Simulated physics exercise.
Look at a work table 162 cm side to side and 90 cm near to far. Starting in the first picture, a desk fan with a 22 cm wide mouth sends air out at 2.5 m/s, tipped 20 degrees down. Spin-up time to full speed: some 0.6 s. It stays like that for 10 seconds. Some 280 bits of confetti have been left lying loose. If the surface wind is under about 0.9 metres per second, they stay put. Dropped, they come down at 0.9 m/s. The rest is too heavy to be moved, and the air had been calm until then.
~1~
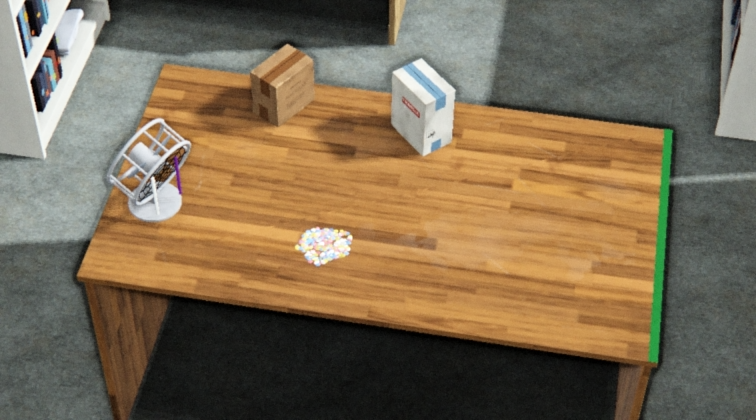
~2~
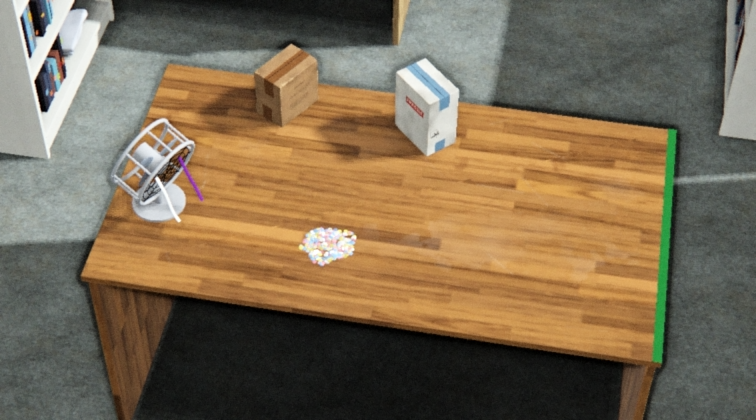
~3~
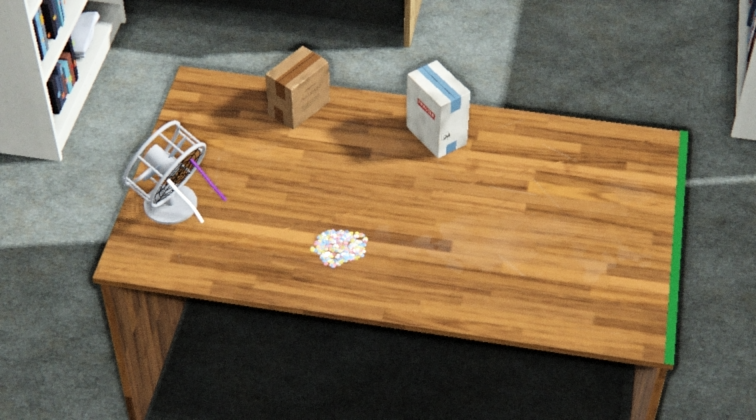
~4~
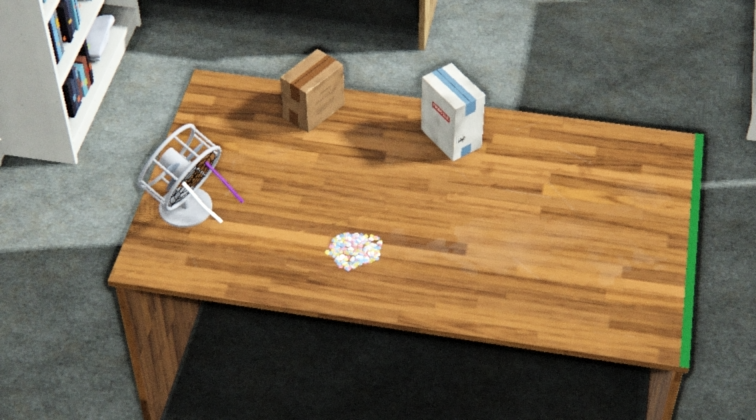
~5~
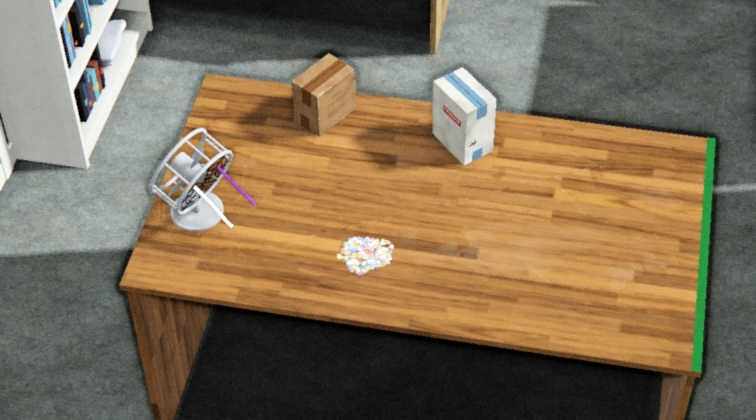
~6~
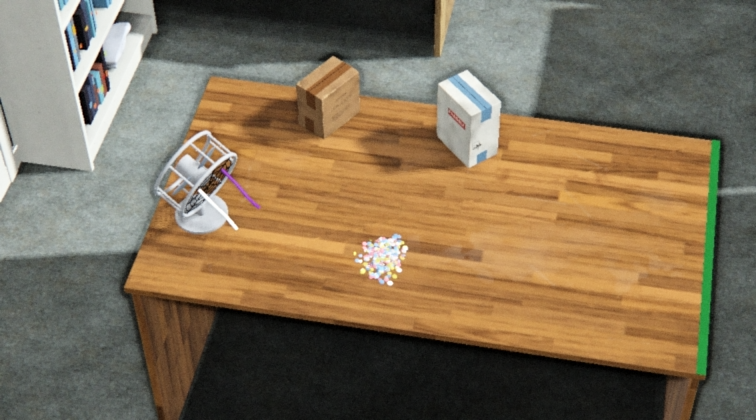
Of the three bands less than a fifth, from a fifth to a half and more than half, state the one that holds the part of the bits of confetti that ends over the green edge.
The count there is the larger part.
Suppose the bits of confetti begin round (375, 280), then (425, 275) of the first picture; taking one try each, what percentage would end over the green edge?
In that order: 50 %, 90 %.
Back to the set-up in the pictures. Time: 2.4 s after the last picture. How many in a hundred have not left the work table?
The remaining share is about 10 %.
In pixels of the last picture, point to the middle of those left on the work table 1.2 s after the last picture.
Their middle would be near (700, 275) in the last picture.
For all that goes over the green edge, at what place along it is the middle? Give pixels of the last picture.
The middle crossing sits close to (710, 305) in the last picture.
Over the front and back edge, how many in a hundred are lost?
About 2 % front, about 0 % back.
Then, 1.2 s after the last picture the count stands so, 62 % are over the green edge; the middle of those still in play is near (704, 282).
Then, 2.4 s after the last picture the count stands so, 89 % are over the green edge.
Then, 4.7 s after the last picture the count stands so, 94 % are over the green edge.
Then, 9.2 s after the last picture, at the end, 97 % are over the green edge.
